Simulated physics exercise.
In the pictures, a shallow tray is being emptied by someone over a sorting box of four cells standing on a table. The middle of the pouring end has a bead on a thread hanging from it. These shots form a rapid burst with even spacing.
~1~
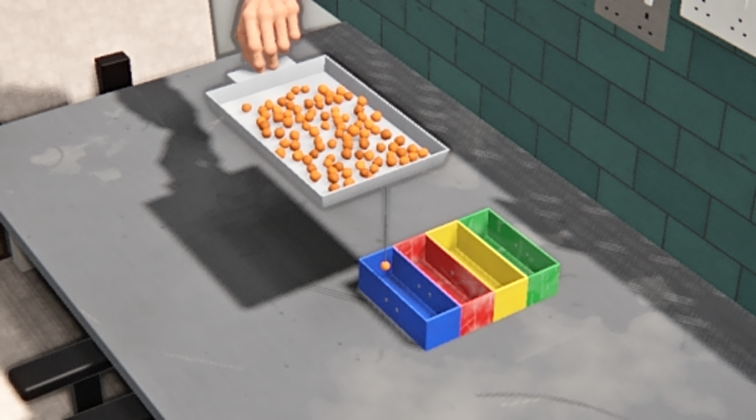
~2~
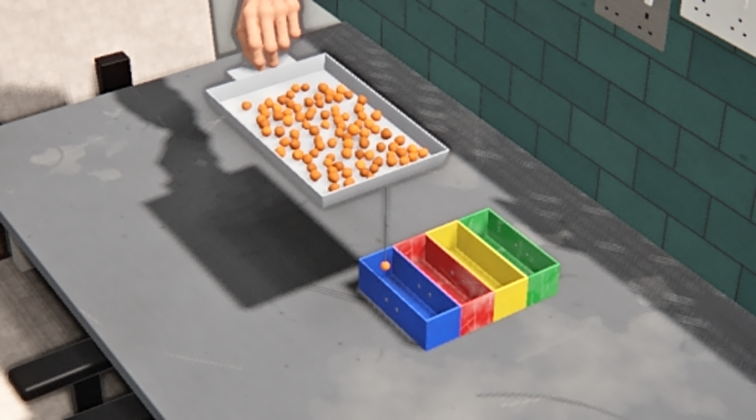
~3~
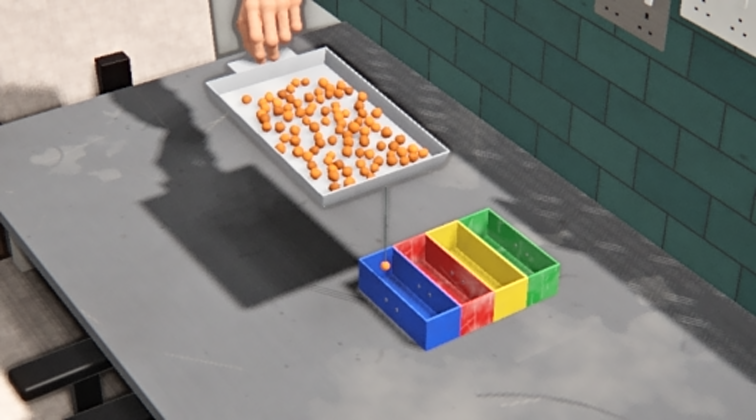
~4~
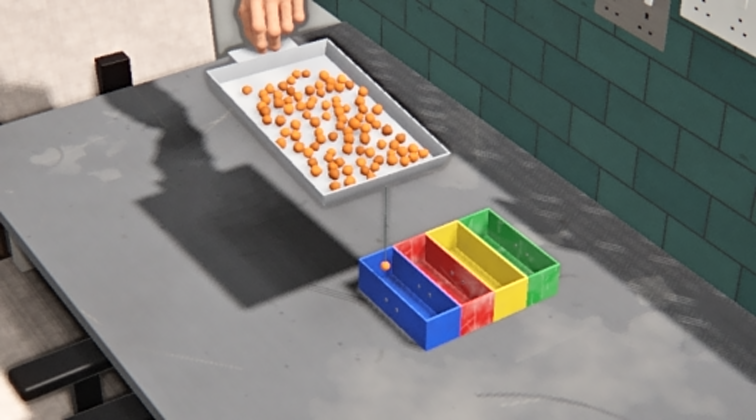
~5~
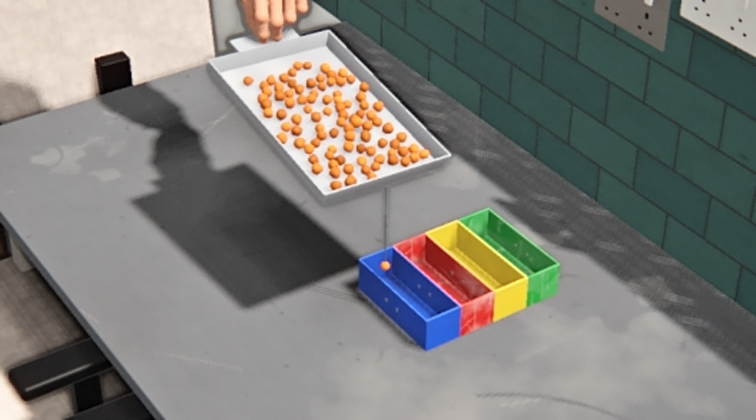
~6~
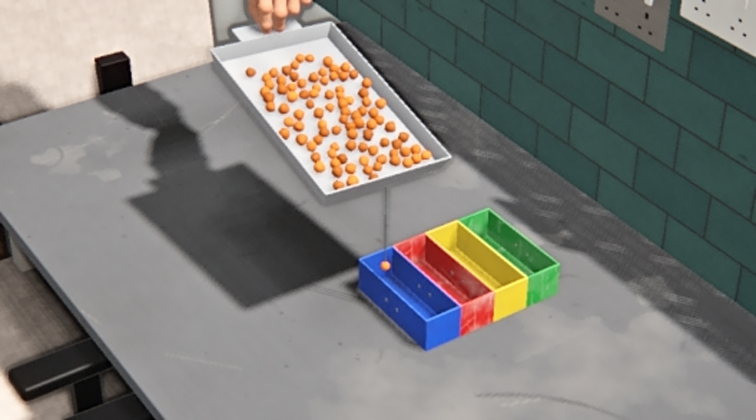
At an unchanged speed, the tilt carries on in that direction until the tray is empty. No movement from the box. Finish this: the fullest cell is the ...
... Red one.
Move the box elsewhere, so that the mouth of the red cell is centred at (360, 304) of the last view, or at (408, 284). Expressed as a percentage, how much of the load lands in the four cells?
About 40 in a hundred, then about 90 in a hundred.
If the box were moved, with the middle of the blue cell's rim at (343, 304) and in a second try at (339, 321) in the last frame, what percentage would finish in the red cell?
About 10 and 0 per cent respectively.
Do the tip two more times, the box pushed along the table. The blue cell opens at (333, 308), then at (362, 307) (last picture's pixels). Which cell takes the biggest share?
Try one: The green cell; try two: Green.
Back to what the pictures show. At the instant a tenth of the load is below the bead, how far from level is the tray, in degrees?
At roughly 95°.
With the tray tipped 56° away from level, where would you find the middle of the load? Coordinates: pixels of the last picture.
Roughly at (394, 135).
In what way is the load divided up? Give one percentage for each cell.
Blue cell: 20 %. Red cell: 40 %. Yellow cell: 20 %. Green cell: 0 %.
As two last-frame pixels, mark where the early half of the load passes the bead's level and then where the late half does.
Starting near (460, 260), moving on to near (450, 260).
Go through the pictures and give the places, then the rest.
In the first picture, corners of the pouring end near (324, 192) and (442, 149), level; middle of the load near (339, 134), coated peanuts; bead on its thread near (385, 266); blue cell near (443, 326); red cell near (477, 311); yellow cell near (510, 297); green cell near (542, 283).
In the second picture, corners of the pouring end near (324, 192) and (442, 149), level; middle of the load near (339, 133).
In the third picture, corners of the pouring end near (325, 192) and (443, 150), tipped barely, lowest at the right corner; middle of the load near (339, 131).
In the fourth picture, corners of the pouring end near (326, 191) and (444, 152), tipped a little, lowest at the right corner; middle of the load near (340, 127).
In the fifth picture, corners of the pouring end near (327, 190) and (444, 153), tipped a little, lowest at the right corner; middle of the load near (341, 123).
In the sixth picture, corners of the pouring end near (328, 190) and (445, 155), tipped a little, lowest at the right corner; middle of the load near (343, 120); blue cell near (443, 326); red cell near (477, 311); yellow cell near (510, 297); green cell near (542, 283).
Shortly afterwards, tray tipped steeply; the whole lot on the tray.
Next, tray tipped right over; near half on the tray; a little in the red cell; only a few in the yellow cell; near a third falling or outside the box.
Some moments later, tray tipped past a quarter turn; near half in the red cell; near a quarter in the yellow cell; near a quarter in the blue cell; only a few in the green cell; a little falling or outside the box.
In the end, tray tipped past a quarter turn; near half in the red cell; near a quarter in the yellow cell; near a quarter in the blue cell; only a few in the green cell; a little outside the box.
